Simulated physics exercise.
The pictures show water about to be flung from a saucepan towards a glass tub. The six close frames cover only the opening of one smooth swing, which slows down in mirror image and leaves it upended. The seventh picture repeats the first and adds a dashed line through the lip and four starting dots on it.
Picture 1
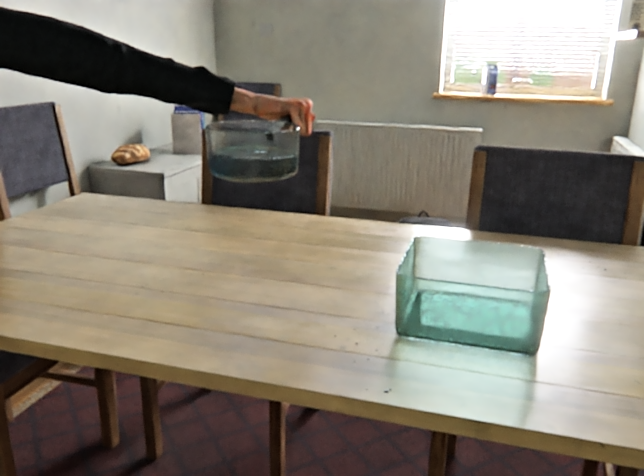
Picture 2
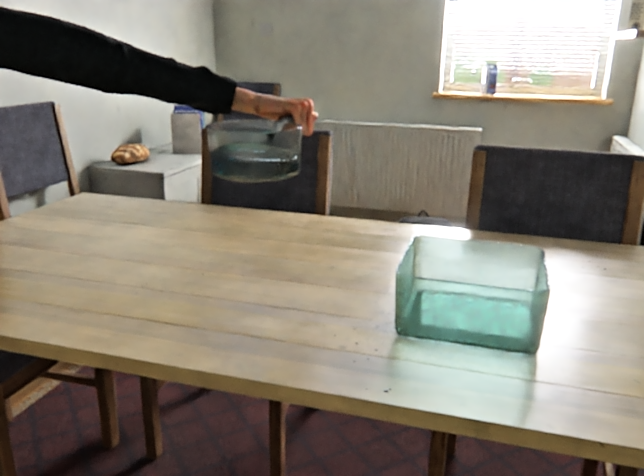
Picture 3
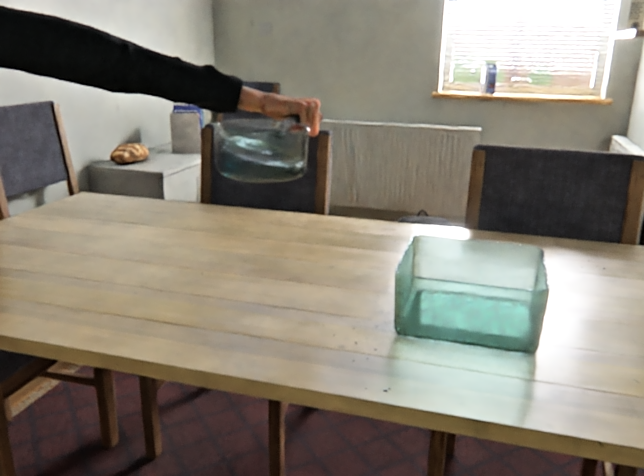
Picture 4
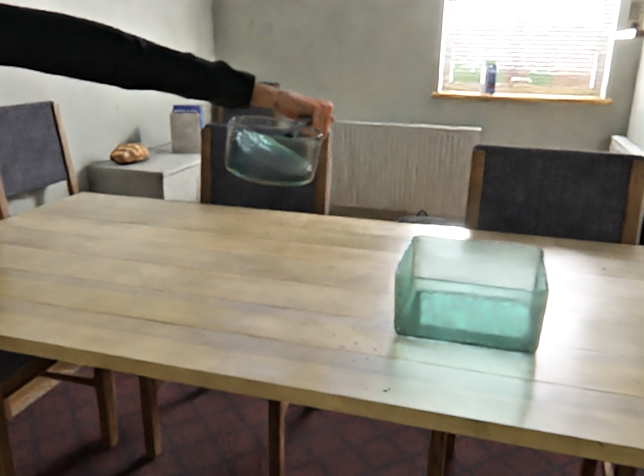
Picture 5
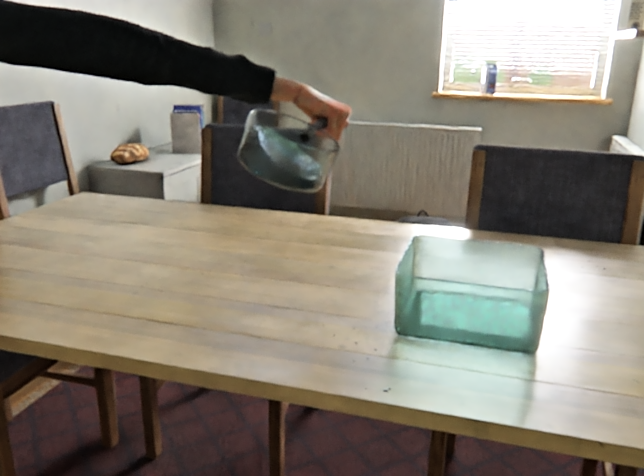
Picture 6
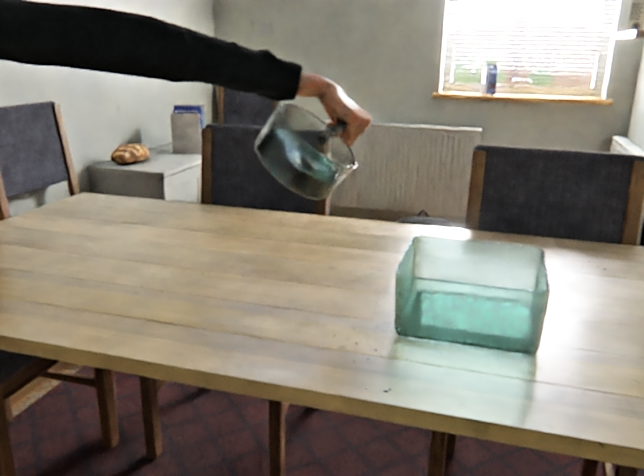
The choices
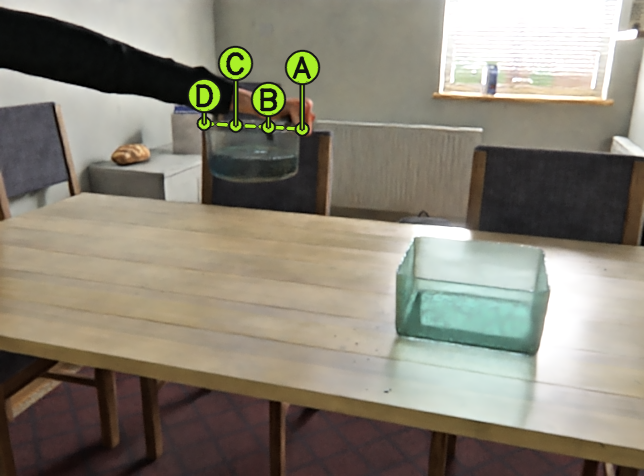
An arm in a black sleeve reaches in from the left, holding a clear glass saucepan of water above a pale wooden table, seen from slightly above in a grey-walled room. A greenish glass tub sits on the right of the table, with dark chairs, a radiator and a bright window behind. The hand shifts the pan a little right, then tilts it steadily rightward, while the camera stays still.
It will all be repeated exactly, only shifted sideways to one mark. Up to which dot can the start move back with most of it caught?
Choose B.
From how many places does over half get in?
Two of the four.
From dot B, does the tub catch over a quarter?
Yes, it does.
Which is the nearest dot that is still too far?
Here it is dot C.
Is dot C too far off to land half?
Yes.
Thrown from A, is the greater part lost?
No, that is safe.
In lime, A at (302, 129); B at (268, 127); C at (235, 125); D at (204, 123).
With A, about 83 % lands in the tub, 12 % falls short and 5 % goes beside or beyond.
With B, about 66 % lands in the tub, 16 % falls short and 18 % goes beside or beyond.
With C, about 27 % lands in the tub, 65 % falls short and 8 % goes beside or beyond.
With D, about 0 % lands in the tub, 97 % falls short and 3 % goes beside or beyond.
